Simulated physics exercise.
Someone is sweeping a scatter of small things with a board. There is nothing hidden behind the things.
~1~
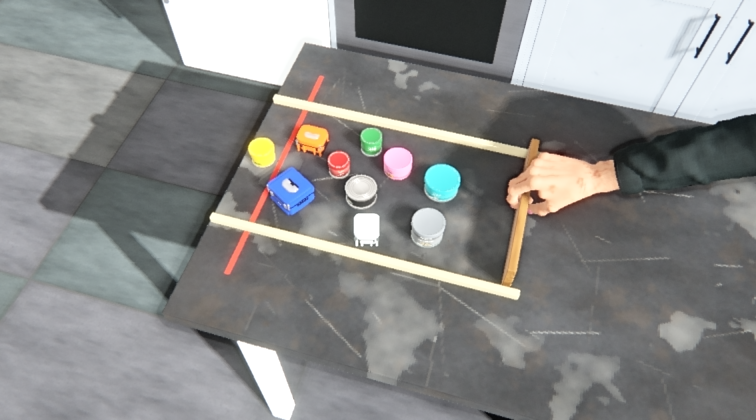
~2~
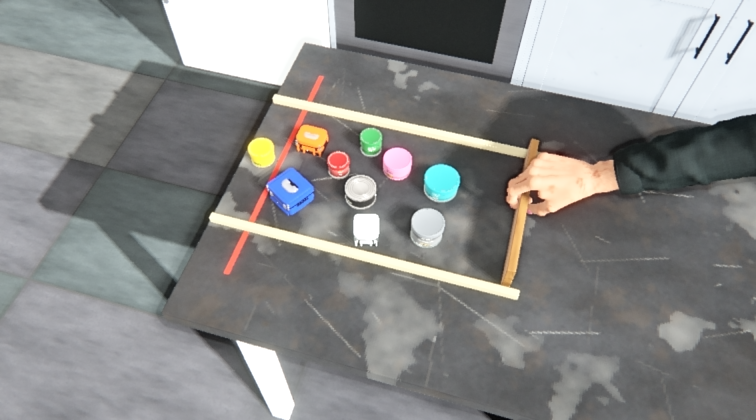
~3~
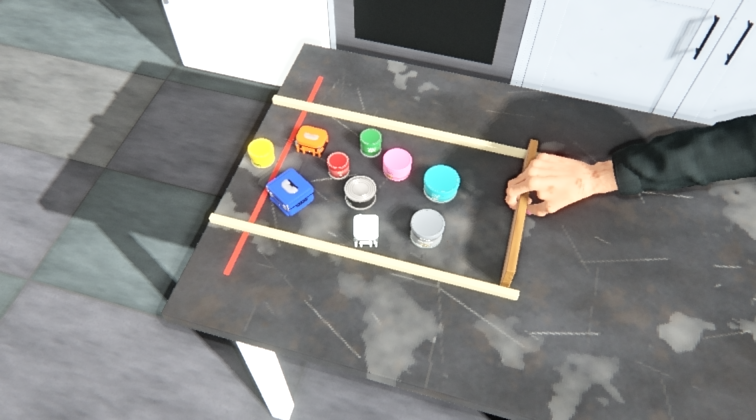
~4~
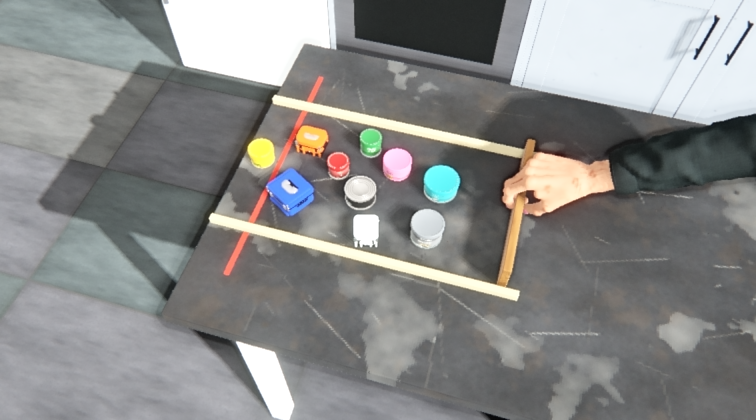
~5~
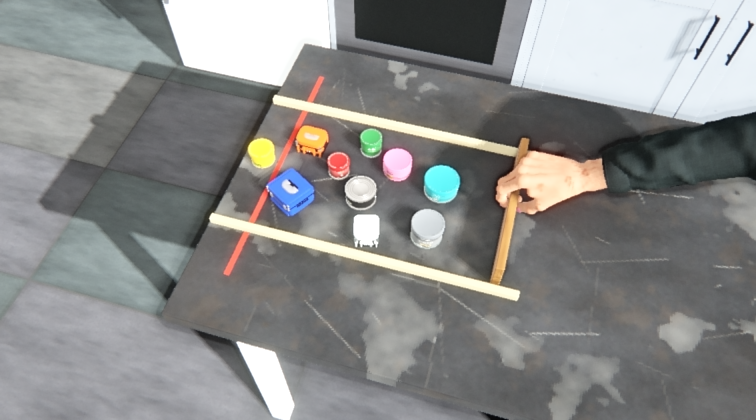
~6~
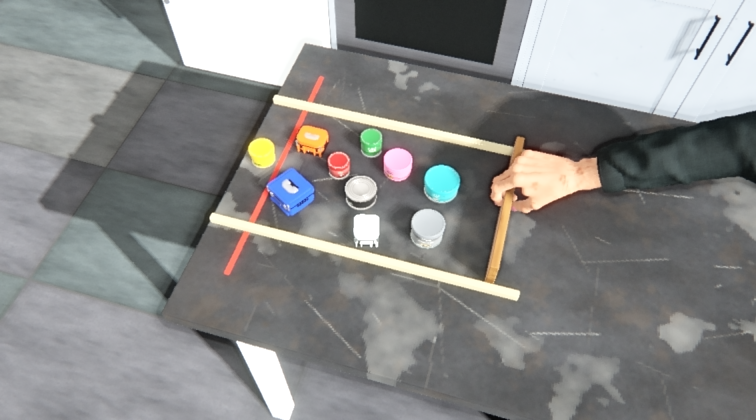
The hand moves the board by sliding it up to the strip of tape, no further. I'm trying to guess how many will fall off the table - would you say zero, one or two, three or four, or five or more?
The number of pieces cleared off the edge is going to be three or four exactly.
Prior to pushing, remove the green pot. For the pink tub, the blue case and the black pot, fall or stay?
The pink tub remains - the blue case ends up below - the black pot remains.
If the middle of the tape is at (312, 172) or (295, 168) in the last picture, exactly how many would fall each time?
Tallies in order: 0 and 1.
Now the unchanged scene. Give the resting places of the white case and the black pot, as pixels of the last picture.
The first sits around (242, 210), while the other sits around (247, 164).
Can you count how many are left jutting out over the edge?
I count 1 overhanging.
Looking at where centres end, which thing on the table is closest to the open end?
The one in question is the black pot.
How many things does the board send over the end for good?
A count of exactly 4.
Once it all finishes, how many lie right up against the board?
The number is 4.
A little later, none off yet; yellow tin at rest near (262, 154); orange case at rest near (313, 142); blue case at rest near (292, 193).
Next, none off yet; yellow tin moving near (257, 153); orange case shifted about its own width near (283, 137); blue case shifted about its own width near (255, 189).
When it is over, the number that fall off is three or four; down, red tin, blue case, orange case and yellow tin.
